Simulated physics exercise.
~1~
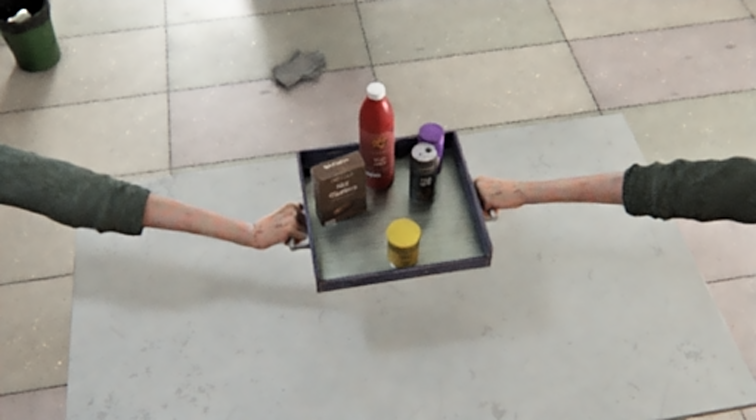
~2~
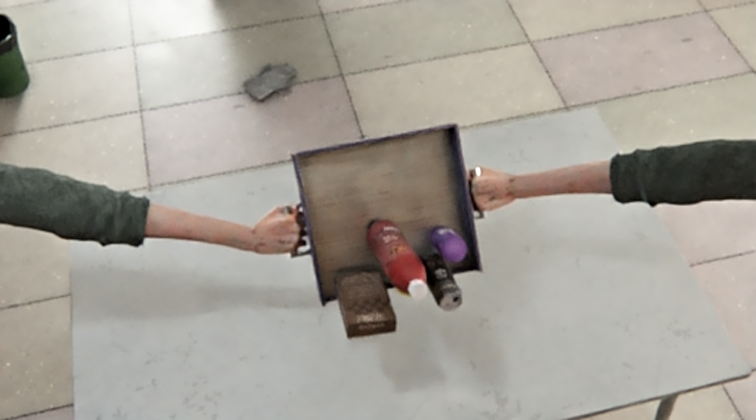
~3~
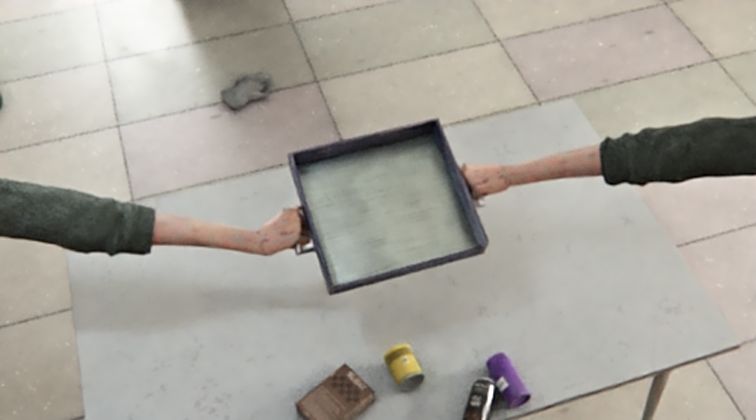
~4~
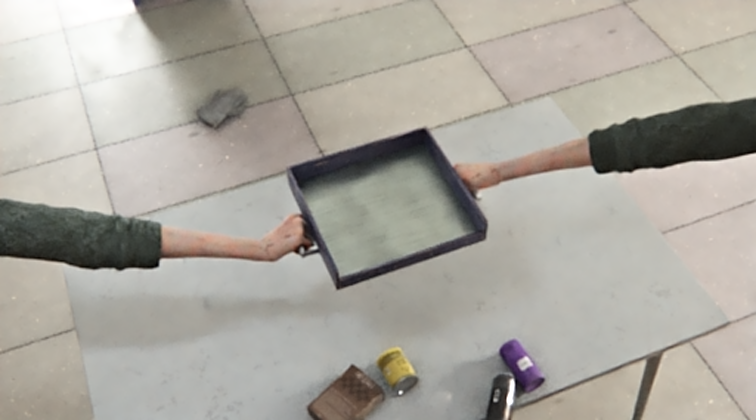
Two hands tipping a dark tray toward the viewer, spilling a bottle, packet, tin, can and jar, then levelling it empty.
